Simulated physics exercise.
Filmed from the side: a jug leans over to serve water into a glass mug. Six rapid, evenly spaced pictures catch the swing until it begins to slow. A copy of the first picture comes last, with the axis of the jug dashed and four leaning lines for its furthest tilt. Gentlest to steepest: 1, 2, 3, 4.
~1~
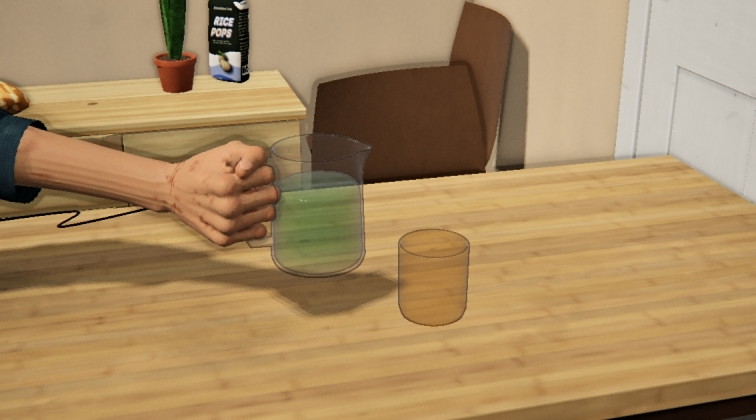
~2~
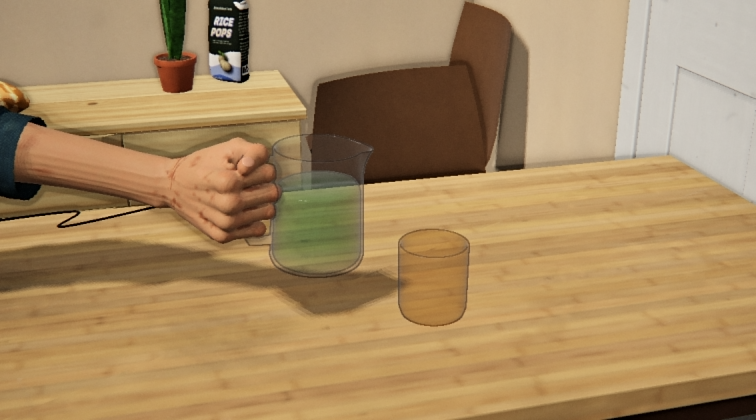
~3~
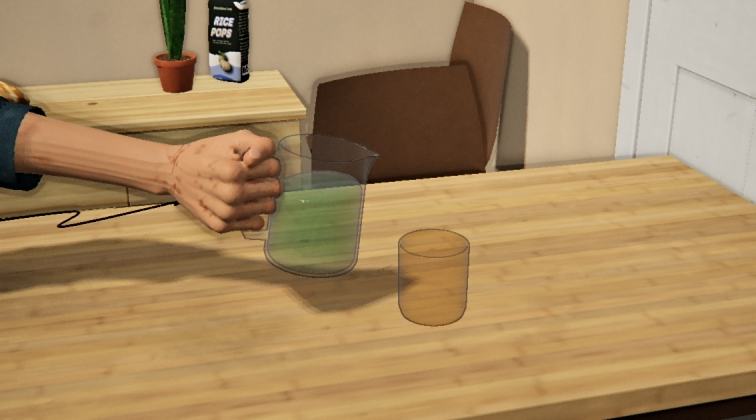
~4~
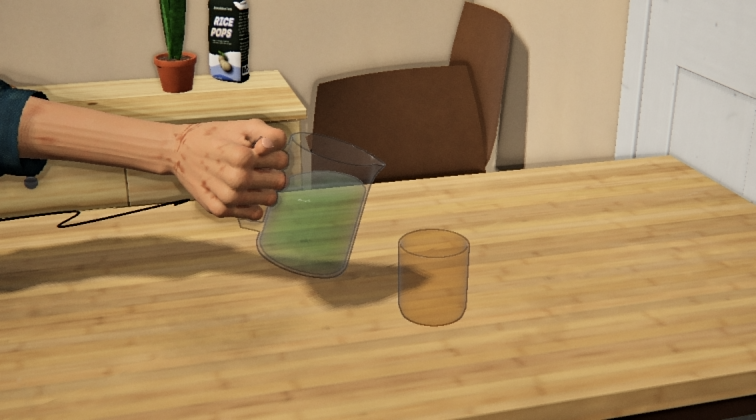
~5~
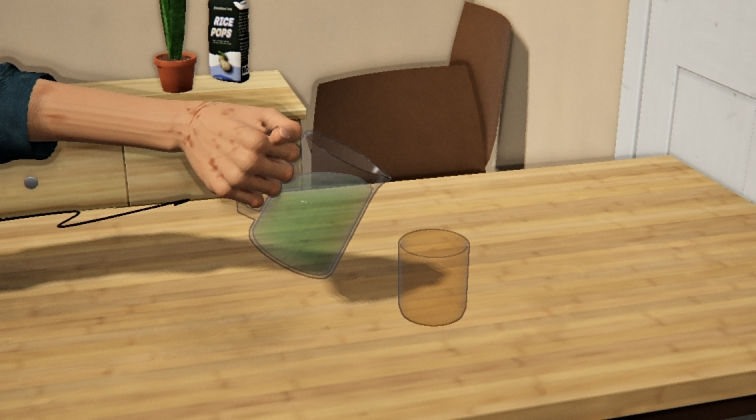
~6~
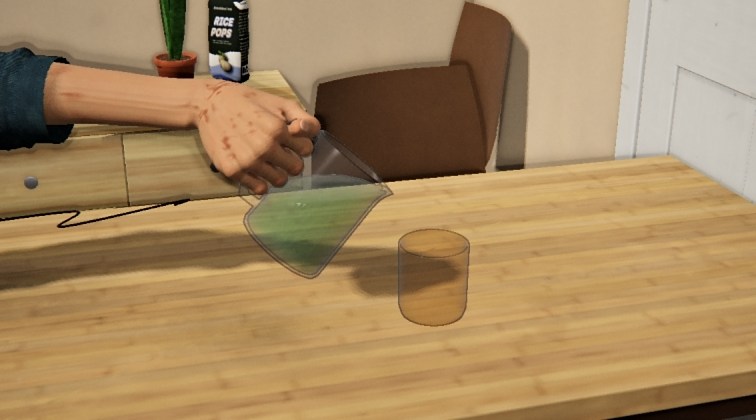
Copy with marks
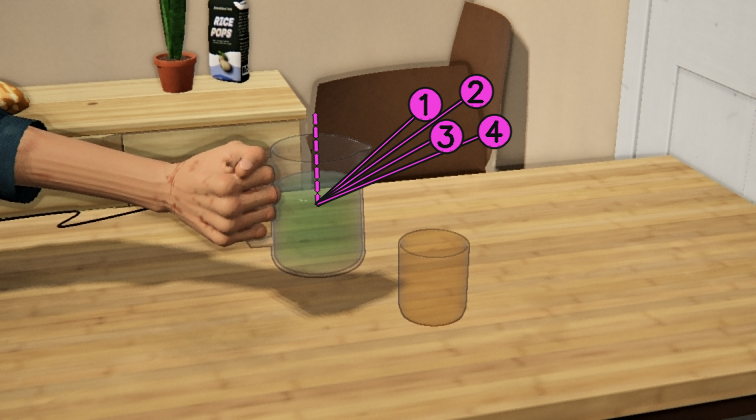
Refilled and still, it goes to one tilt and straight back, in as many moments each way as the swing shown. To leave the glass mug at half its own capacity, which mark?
Use tilt 3.
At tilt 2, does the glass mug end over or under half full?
Under half.
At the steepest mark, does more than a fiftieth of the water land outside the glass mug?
No.
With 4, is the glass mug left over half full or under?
Over.
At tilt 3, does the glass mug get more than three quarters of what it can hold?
No, it does not.
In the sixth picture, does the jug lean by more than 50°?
No, it does not.
On the marked copy, 1 at (413, 117); 2 at (462, 100); 3 at (429, 141); 4 at (478, 136).
Choosing 1, the glass mug ends with about 14 % of what it can hold.
Choosing 2, the glass mug ends with about 29 % of what it can hold.
Choosing 3, the glass mug ends with about 50 % of what it can hold.
Choosing 4, the glass mug ends with about 73 % of what it can hold.
